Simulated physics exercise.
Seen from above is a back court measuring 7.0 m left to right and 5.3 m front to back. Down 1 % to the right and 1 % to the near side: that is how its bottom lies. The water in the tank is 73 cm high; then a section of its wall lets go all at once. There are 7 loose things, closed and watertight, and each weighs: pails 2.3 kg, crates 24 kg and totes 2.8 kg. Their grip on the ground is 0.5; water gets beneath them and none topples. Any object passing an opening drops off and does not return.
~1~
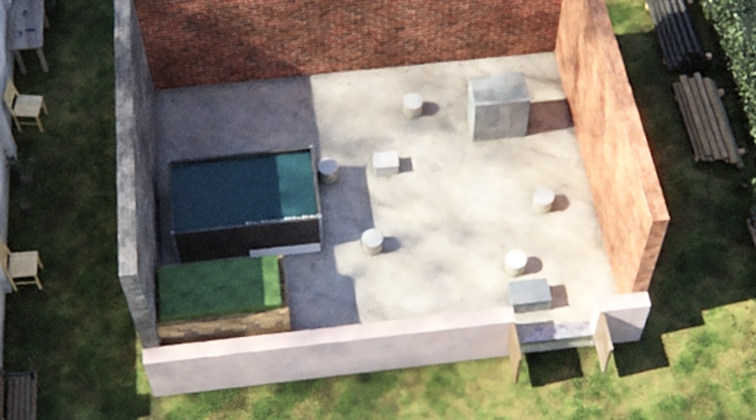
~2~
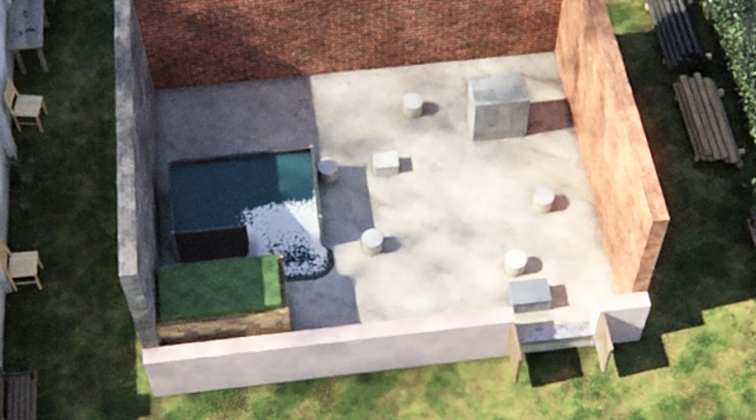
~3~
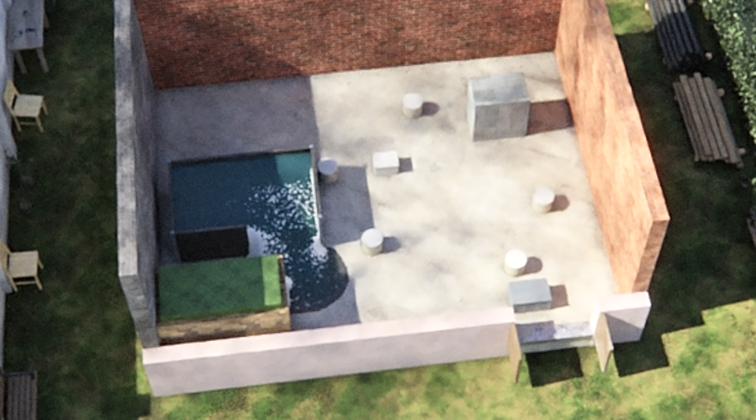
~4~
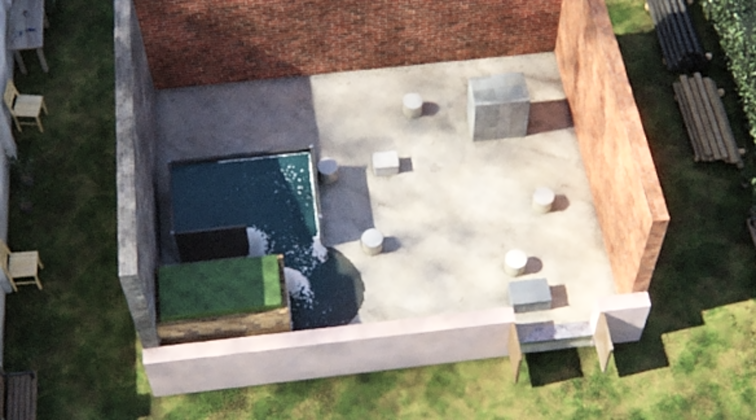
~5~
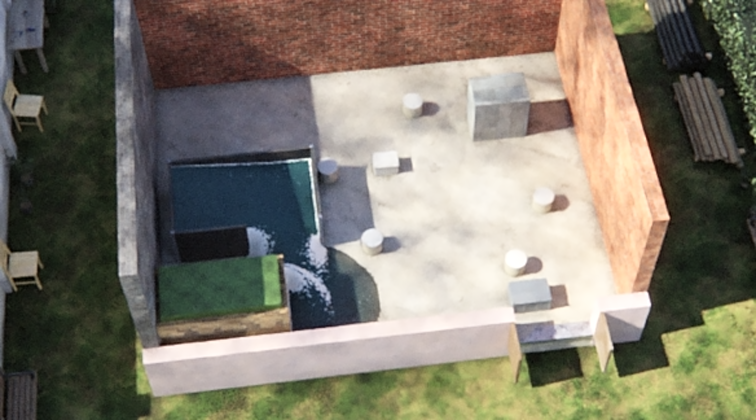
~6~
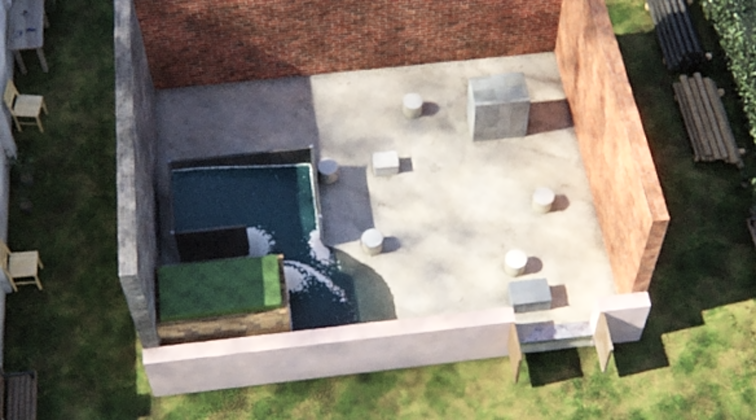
Walled back court seen from above, water pouring from a dark tank at left and spreading slowly across the near-left floor.
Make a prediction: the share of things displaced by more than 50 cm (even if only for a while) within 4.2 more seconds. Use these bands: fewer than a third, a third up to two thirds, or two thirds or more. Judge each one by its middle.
It falls in a third up to two thirds.
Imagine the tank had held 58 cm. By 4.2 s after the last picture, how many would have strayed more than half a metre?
In that case the number is 3.
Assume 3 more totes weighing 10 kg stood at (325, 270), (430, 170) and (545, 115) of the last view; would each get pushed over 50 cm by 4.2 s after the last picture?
Above, below, above.
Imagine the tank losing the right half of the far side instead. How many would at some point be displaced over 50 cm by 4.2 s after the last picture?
The count would be 2.
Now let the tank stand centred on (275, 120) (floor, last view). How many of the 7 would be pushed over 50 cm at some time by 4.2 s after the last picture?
Result: 6.
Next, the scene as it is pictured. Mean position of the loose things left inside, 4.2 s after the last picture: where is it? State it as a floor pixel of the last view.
The centre sits near (437, 169).
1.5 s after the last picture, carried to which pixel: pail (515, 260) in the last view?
It ends up close to (515, 229).
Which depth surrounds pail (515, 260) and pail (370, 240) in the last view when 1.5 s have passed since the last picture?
Roughly 2 and 0 cm.
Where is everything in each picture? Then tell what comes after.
A pail at (327, 166), on the bottom; a crate at (530, 291), on the bottom; 2.9 m2 under water; 0 of 7 have shifted, in the first picture.
A pail at (327, 166) rests on the ground; a crate at (530, 291) rests on the ground; 3.6 m2 under water; 0 of 7 have shifted, in the second picture.
A pail at (327, 166), on the bottom; a crate at (530, 291), on the bottom; 4.3 m2 under water; 0 of 7 have shifted, in the third picture.
A pail at (327, 166), on the bottom; a crate at (530, 291), on the bottom; 5.0 m2 under water; 0 of 7 have shifted, in the fourth picture.
A pail at (327, 166) rests on the ground; a crate at (530, 291), on the bottom; water covers 5.7 m2; 0 of 7 have shifted, in the fifth picture.
A pail at (327, 166), on the bottom; a crate at (530, 291), on the bottom; 6.4 m2 under water; 0 of 7 have shifted, in the sixth picture.
Then, 0.4 s after the last picture 0 of 7 are over 50 cm from their spots; 0 afloat.
Then, 1.5 s after the last picture 2 of 7 are over 50 cm from their spots; 0 afloat.
Then, 2.8 s after the last picture 2 of 7 are over 50 cm from their spots; 1 afloat.
Then, 4.2 s after the last picture 3 of 7 are over 50 cm from their spots, and 3 have been at some point; 3 afloat.
